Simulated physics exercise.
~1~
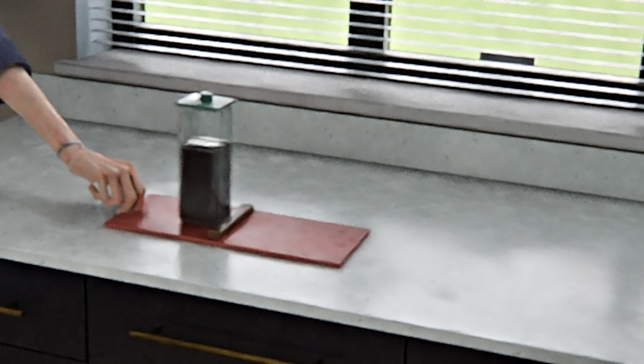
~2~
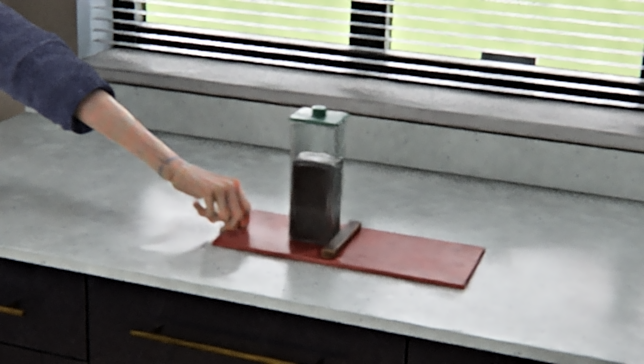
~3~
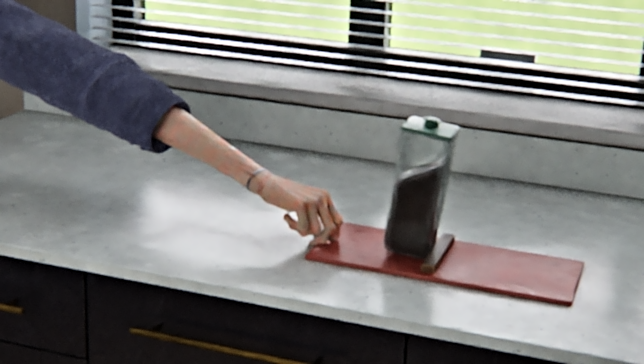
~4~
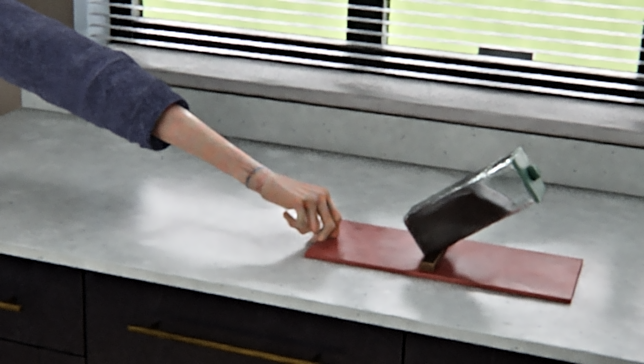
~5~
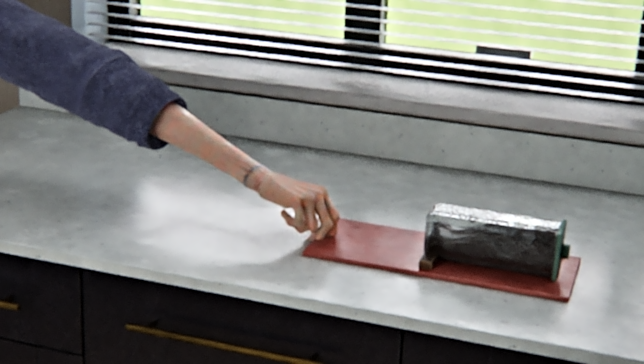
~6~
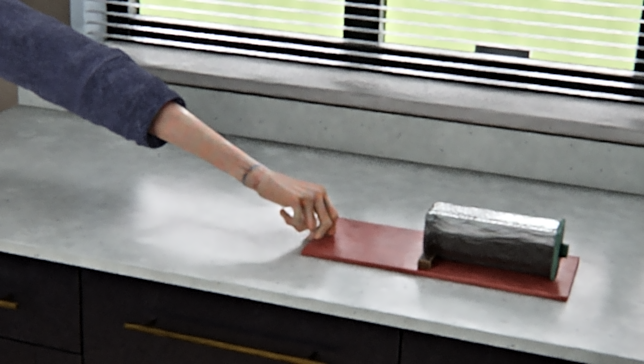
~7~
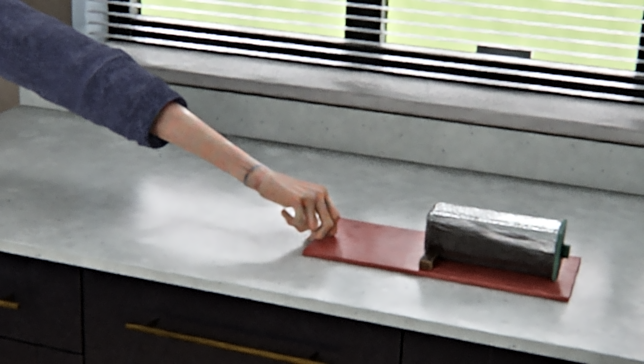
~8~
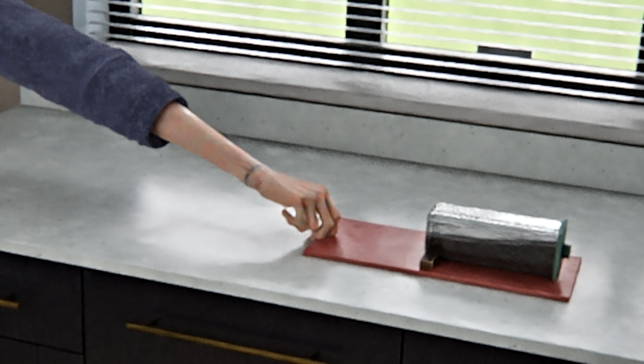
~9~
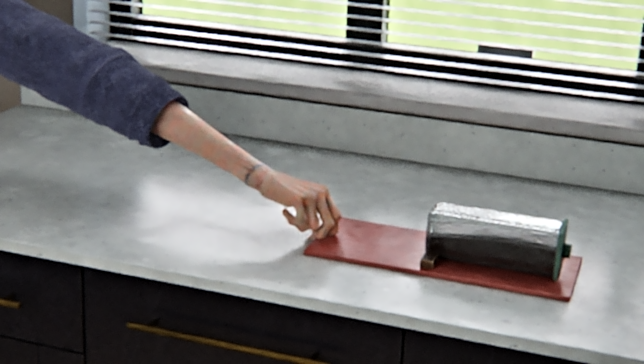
A clear capped flask partly filled with dark coffee toppled over a small strip on a red board as a hand slid the board rightward across a countertop and stopped. It tipped to the right and ended up lying on its side.
